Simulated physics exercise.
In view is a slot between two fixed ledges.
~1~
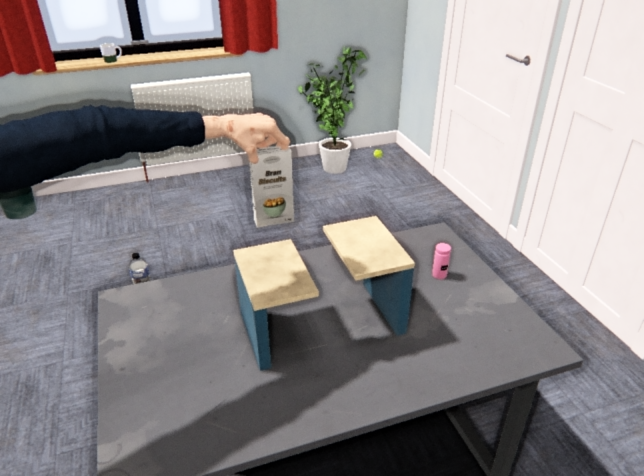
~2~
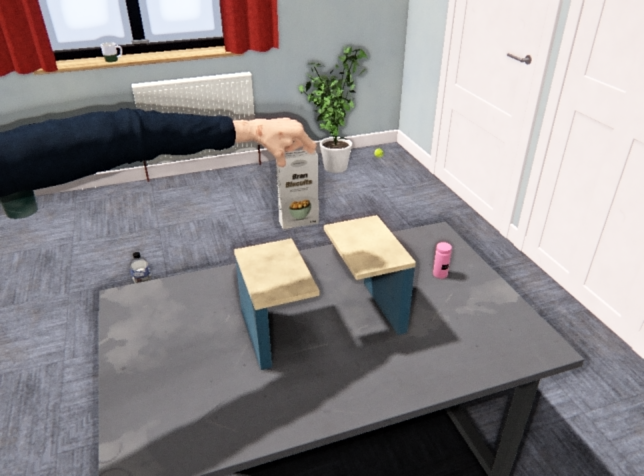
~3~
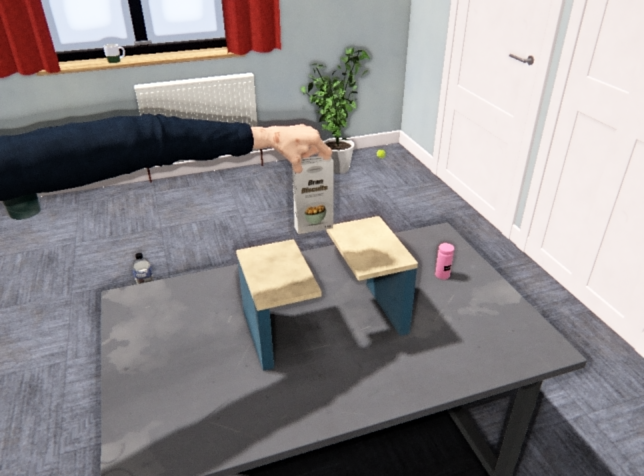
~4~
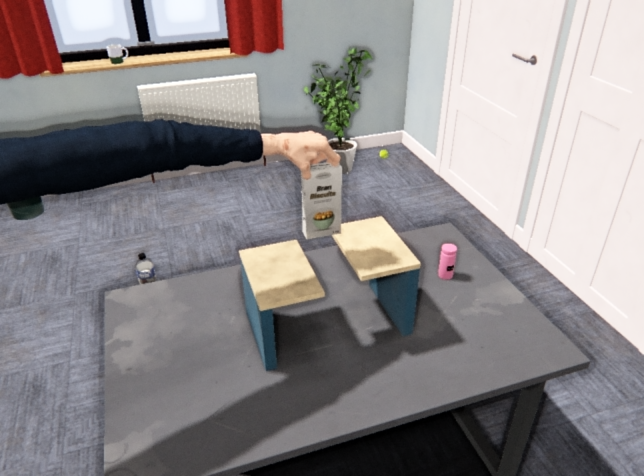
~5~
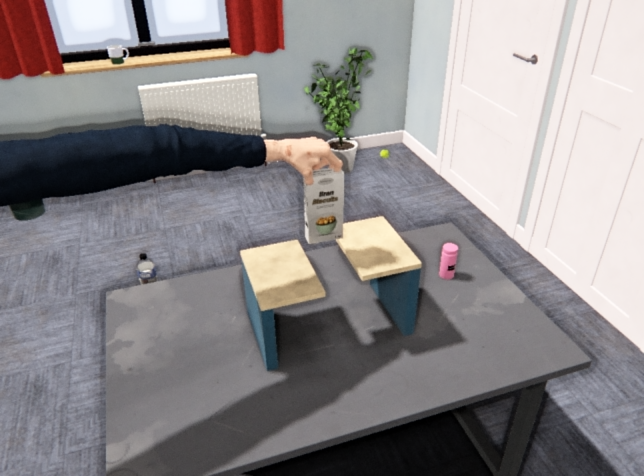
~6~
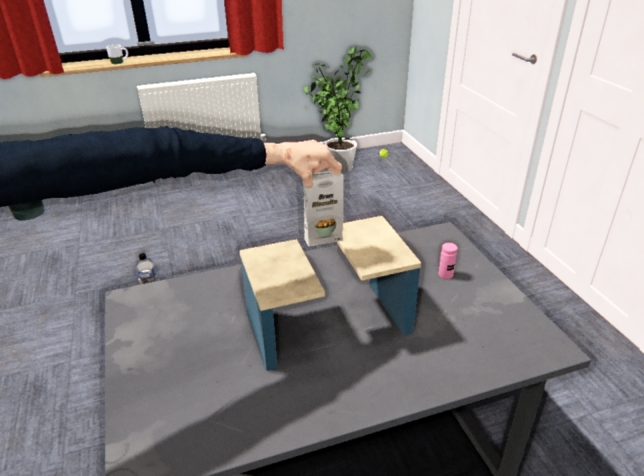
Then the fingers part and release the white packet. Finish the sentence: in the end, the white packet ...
The white packet stays up on the ledges.
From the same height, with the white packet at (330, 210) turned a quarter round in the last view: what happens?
Let go there, it makes it through.
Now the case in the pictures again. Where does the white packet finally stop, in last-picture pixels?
Around (335, 239).
Then, 0.20 s on from there, white packet shifted a little near (324, 226).
Then, 0.30 s on from there, white packet turned 23° from how it was put near (334, 235).
Then, 0.40 s on from there, white packet turned 45° from how it was put near (335, 238).
Then, 1.60 s on from there, white packet turned 48° from how it was put near (335, 239).
In the end, toppled on the stand or table, white packet; pink shaker unmoved. At the end, from the last picture's camera, white packet near (335, 239). The packet stays on top.
